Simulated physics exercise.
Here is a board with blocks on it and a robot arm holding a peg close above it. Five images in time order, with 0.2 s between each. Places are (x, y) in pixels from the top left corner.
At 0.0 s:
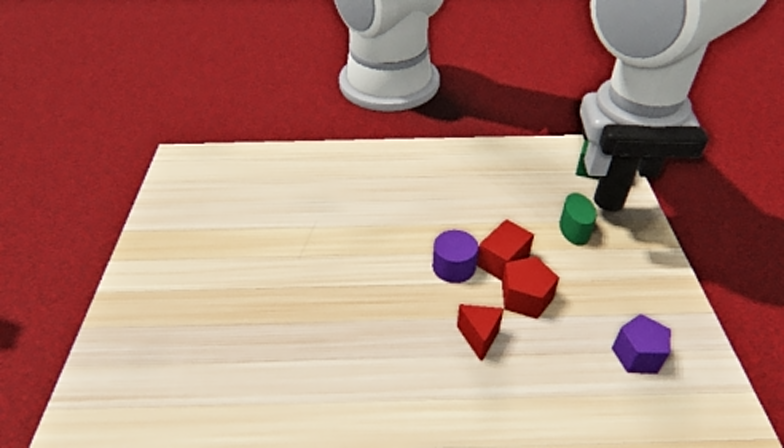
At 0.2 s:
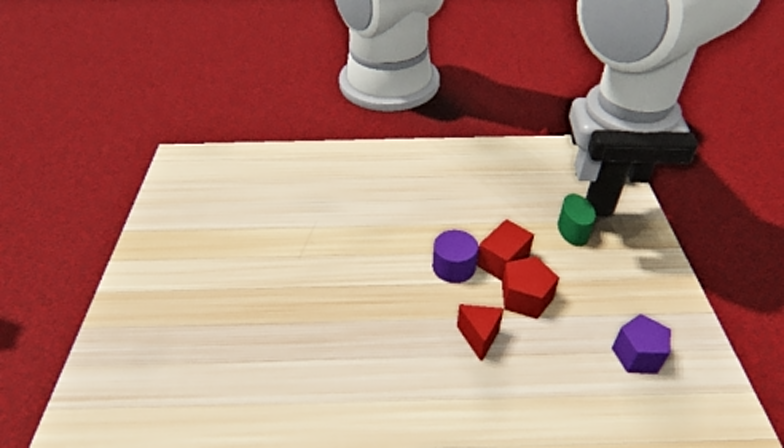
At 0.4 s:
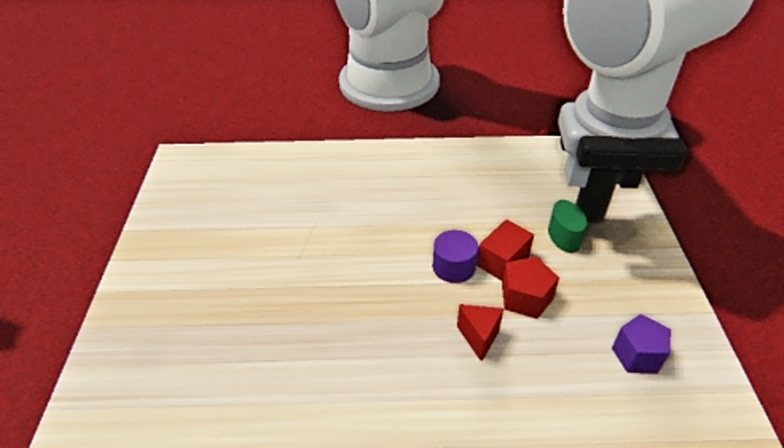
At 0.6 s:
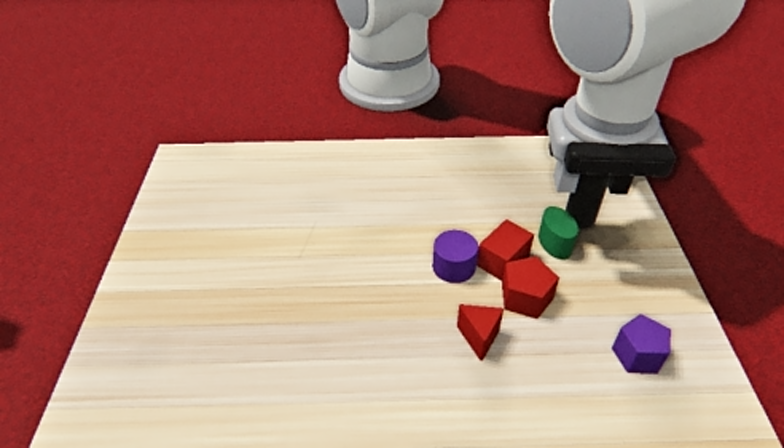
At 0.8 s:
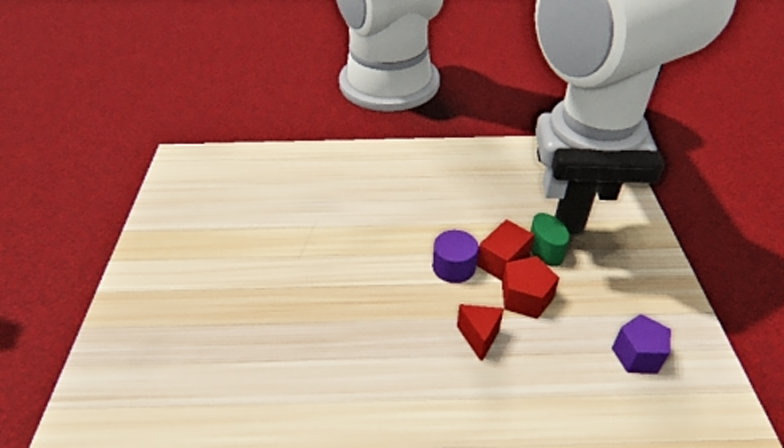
On a pale wooden board set on a red surface, seen from above at an angle by a still camera, a grey-and-white robot arm holds a black peg at the upper right. A purple cylinder, three red blocks and a green rounded block sit right of centre, with a purple block at lower right. The peg moves slightly left and down, pushing the green block toward the red ones.
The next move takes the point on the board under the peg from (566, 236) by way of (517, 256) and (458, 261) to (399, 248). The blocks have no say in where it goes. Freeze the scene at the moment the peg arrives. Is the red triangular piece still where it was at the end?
Yes, it checks out.
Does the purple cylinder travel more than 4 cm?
Yes, that is how it ends up.
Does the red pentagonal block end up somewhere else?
Short answer: Yes.
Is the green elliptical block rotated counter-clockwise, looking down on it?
Yes, that is what happens.
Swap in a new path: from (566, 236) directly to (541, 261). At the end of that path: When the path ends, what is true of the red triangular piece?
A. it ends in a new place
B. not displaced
The one that fits is B, not displaced.
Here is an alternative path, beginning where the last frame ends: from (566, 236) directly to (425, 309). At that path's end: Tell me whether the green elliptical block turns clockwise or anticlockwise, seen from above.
The block spins anticlockwise.
On the path given first. One third of the way, peg at (519, 245); purple cylinder at (437, 244); red oblong at (483, 256), turned 60° clockwise; red pentagonal block at (530, 290); green elliptical block at (534, 258), turned 70° anticlockwise.
Two thirds of the way, peg at (458, 249); purple cylinder at (421, 245); red oblong at (475, 268), turned 65° clockwise; red pentagonal block at (530, 290); green elliptical block at (535, 258), turned 75° anticlockwise.
At the end, peg at (399, 236); purple cylinder at (374, 249); red triangular piece still; red oblong at (475, 268), turned 65° clockwise; red pentagonal block at (530, 290); green elliptical block at (535, 258), turned 75° anticlockwise.
